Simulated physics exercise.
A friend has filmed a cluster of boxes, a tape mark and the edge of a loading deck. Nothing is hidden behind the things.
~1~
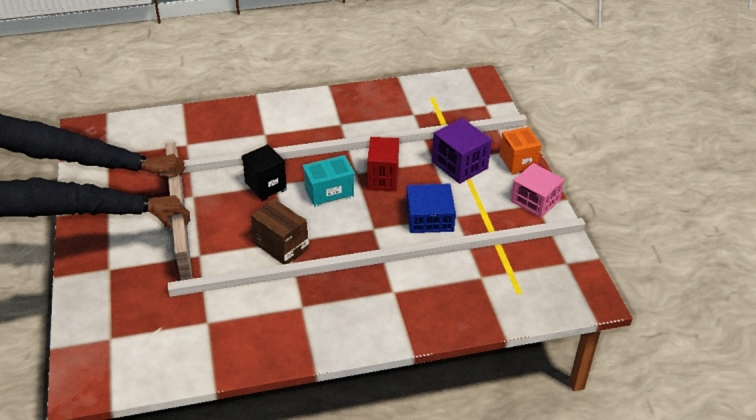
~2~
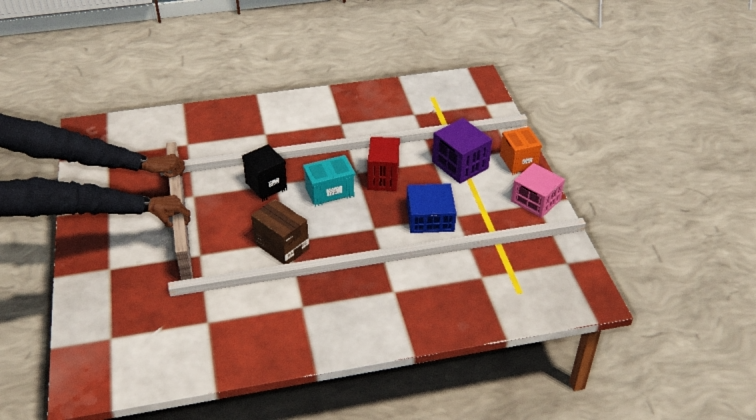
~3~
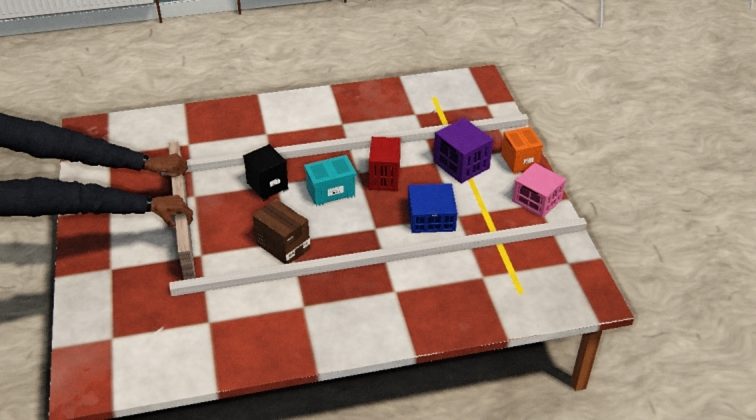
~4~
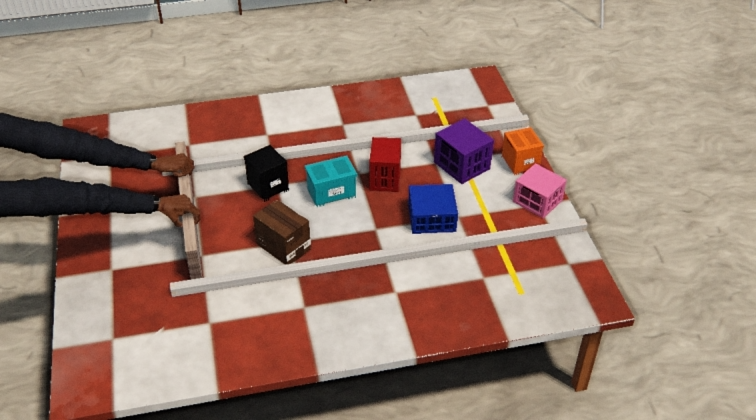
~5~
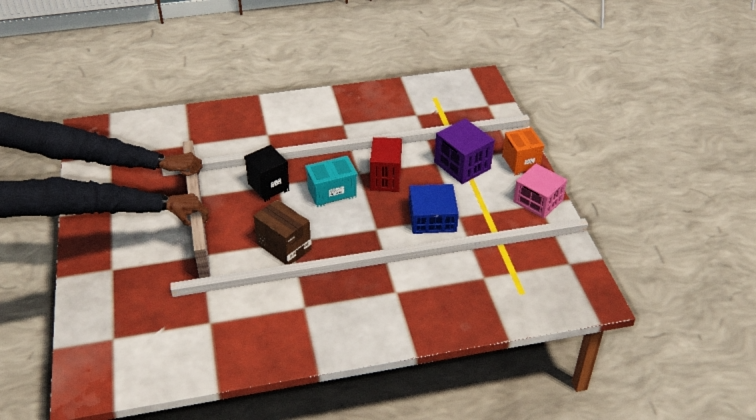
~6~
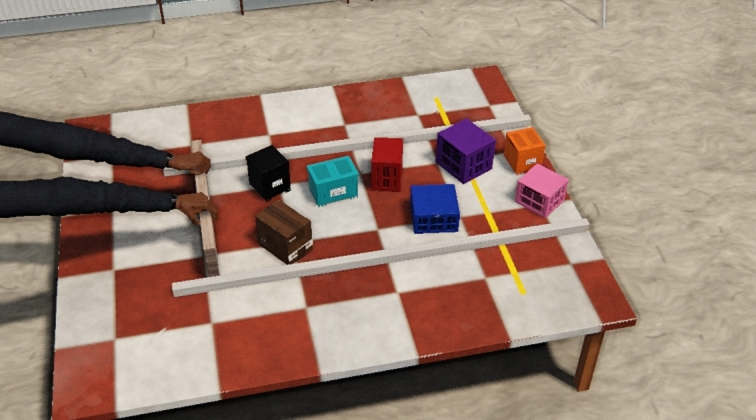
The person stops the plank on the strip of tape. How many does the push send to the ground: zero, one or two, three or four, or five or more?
The number that fall off is one or two.
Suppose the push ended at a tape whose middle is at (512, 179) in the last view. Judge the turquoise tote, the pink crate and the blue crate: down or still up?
The turquoise tote does not fall, the pink crate tumbles off, the blue crate comes down.
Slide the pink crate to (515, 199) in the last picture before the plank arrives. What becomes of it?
It goes over.
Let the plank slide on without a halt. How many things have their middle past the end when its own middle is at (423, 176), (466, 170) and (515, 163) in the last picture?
Place by place, 0, 1 and 5.
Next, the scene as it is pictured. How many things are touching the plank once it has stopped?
The number is 2.
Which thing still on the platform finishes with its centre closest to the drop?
It is the purple crate.
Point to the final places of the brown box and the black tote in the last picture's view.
First (509, 206), then (482, 148).
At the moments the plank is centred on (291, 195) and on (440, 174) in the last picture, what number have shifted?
First 3, then 8.
Soon after, none off yet; orange tote at rest near (524, 151); pink crate at rest near (541, 191); purple crate at rest near (465, 151).
After that, none off yet; orange tote at rest near (524, 151); pink crate at rest near (541, 191); purple crate displaced a little near (473, 149).
And then, none off yet; orange tote displaced a little near (531, 150); pink crate at rest near (541, 191); purple crate displaced about its own width near (492, 141).
In the end, the number that fall off is one or two; gone, pink crate and orange tote.
